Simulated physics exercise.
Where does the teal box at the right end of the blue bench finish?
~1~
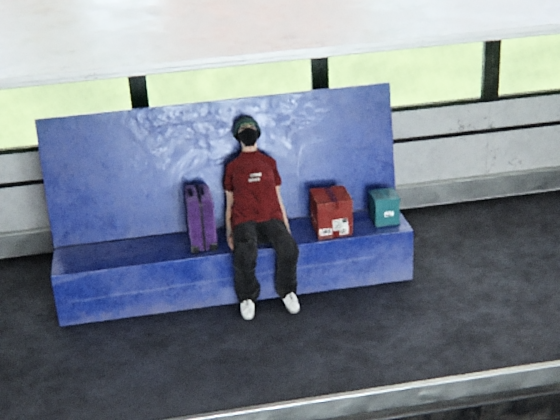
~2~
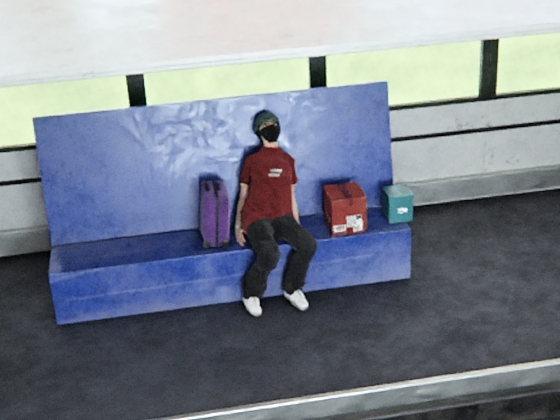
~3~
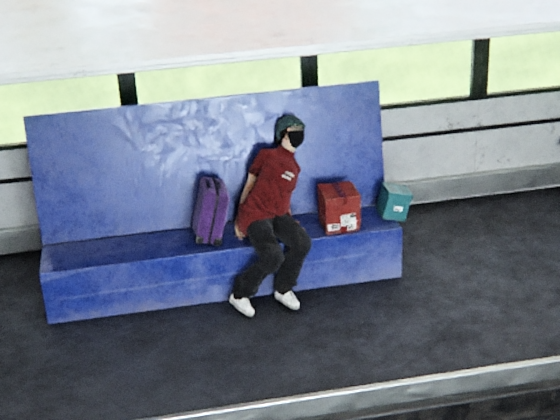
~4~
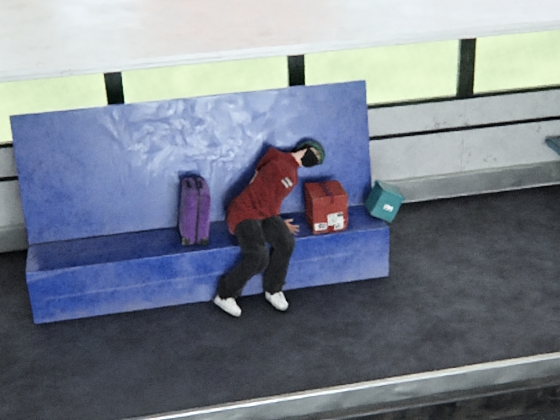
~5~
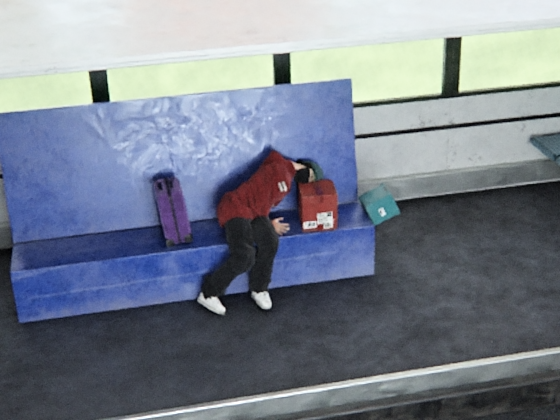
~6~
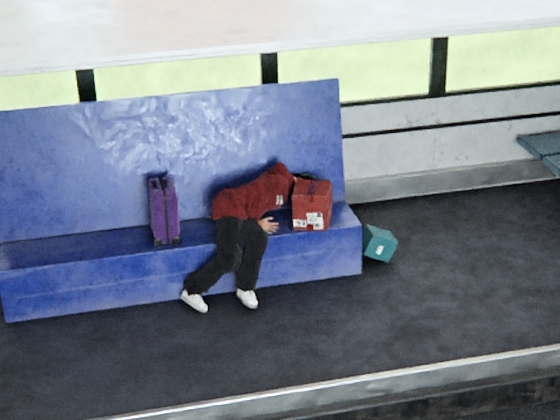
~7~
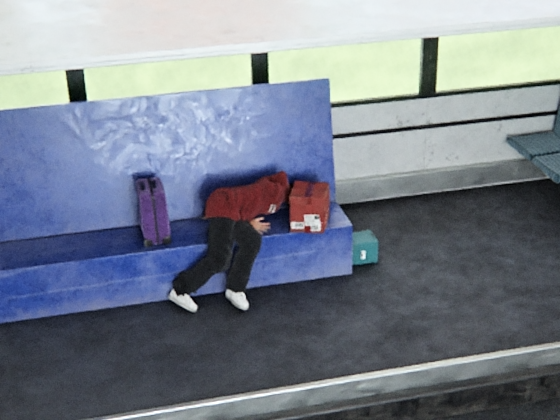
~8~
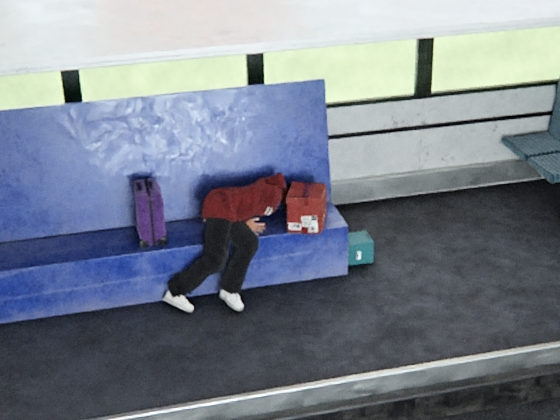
It tips over the right end of the bench and finishes on the floor beside it.
